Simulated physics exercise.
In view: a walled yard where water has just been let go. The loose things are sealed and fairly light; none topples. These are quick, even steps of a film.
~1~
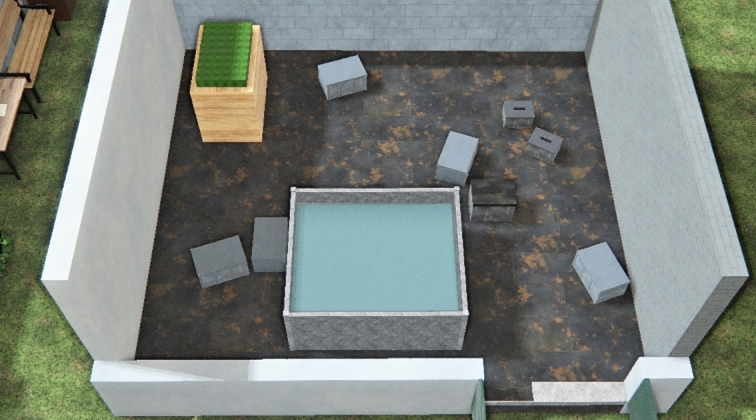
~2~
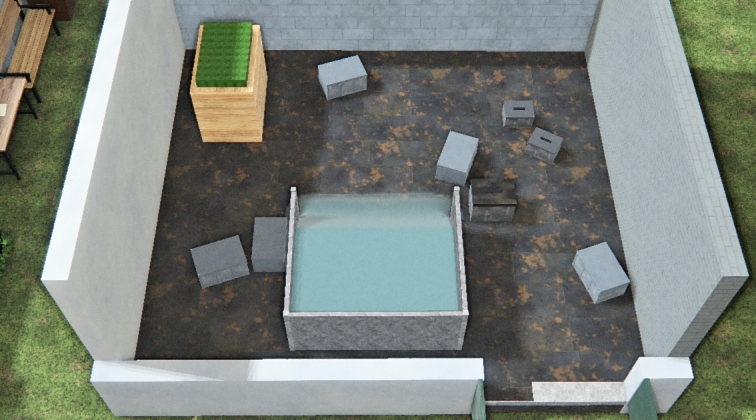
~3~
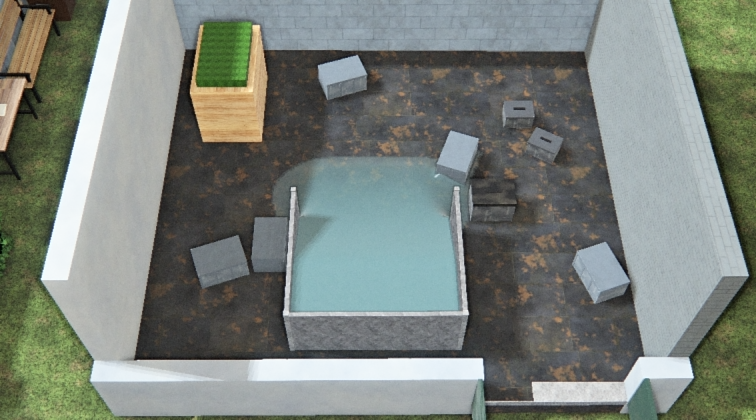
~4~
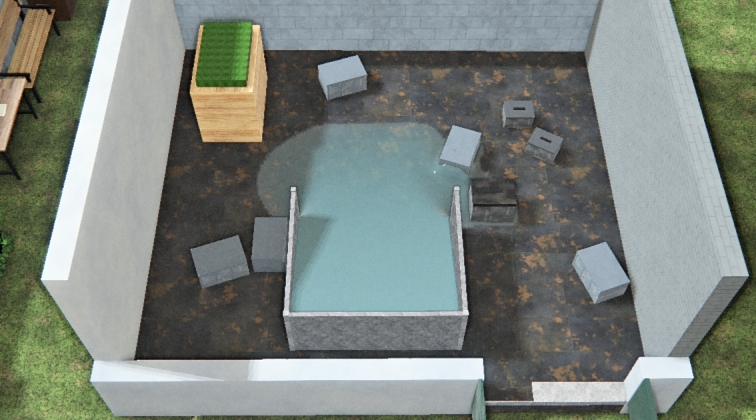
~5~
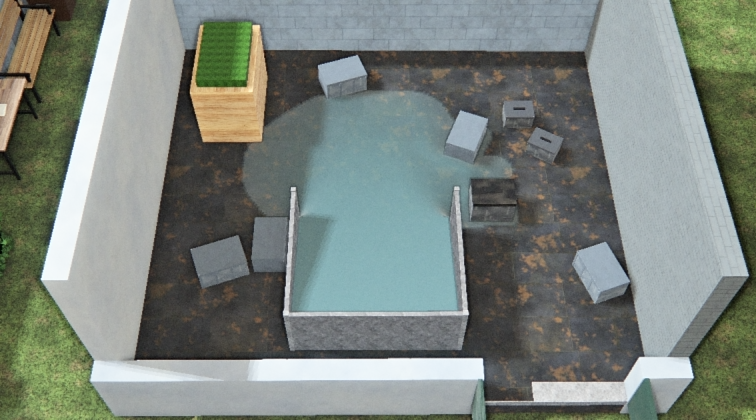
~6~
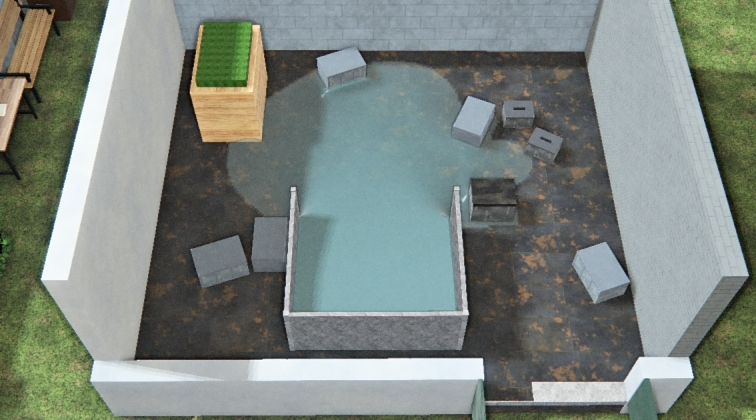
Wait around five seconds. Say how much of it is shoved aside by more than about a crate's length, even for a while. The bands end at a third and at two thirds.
It is at least two thirds.
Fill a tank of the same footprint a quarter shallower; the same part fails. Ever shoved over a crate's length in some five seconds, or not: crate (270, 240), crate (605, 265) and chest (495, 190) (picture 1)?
In turn: No, moved that far, short of that.
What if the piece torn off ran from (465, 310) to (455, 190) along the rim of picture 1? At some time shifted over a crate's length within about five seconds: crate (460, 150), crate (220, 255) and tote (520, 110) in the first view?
One after the other: Under that, never so far, yes.
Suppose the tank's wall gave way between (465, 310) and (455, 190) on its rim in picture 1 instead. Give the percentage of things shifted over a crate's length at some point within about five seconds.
Near 60 in a hundred.
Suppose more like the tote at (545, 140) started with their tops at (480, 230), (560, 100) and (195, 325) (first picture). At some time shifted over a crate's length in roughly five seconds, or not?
One after the other: Not that far, moved that far, short of that.
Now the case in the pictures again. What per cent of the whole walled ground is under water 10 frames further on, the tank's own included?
About 60 per cent.
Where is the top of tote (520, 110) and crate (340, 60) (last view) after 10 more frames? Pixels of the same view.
At about (574, 79) and (299, 31).
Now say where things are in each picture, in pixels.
A crate at (458, 151) rests on the ground; a crate at (342, 70), on the bottom; 0 of 8 have shifted, in the first picture.
A crate at (458, 151) rests on the ground; a crate at (342, 70) rests on the ground; 0 of 8 have shifted, in the second picture.
A crate at (458, 151) rests on the ground; a crate at (342, 70) rests on the ground; 0 of 8 have shifted, in the third picture.
A crate at (461, 146) rests on the ground, close to its start; a crate at (342, 70), on the bottom; 1 of 8 have shifted, in the fourth picture.
A crate at (467, 131) rests on the ground, a stride from its start; a crate at (342, 70) rests on the ground; 1 of 8 have shifted, in the fifth picture.
A crate at (474, 115), on the bottom, a stride from its start; a crate at (341, 61), on the bottom, close to its start; 2 of 8 have shifted, in the sixth picture.
A moment on, 2 of 8 are well off their spots; 1 afloat.
Next, 3 of 8 are well off their spots; 2 afloat.
Later, 3 of 8 are well off their spots; 2 afloat.
In the end, 6 of 8 are well off their spots, and 6 have been at some point; 2 afloat.
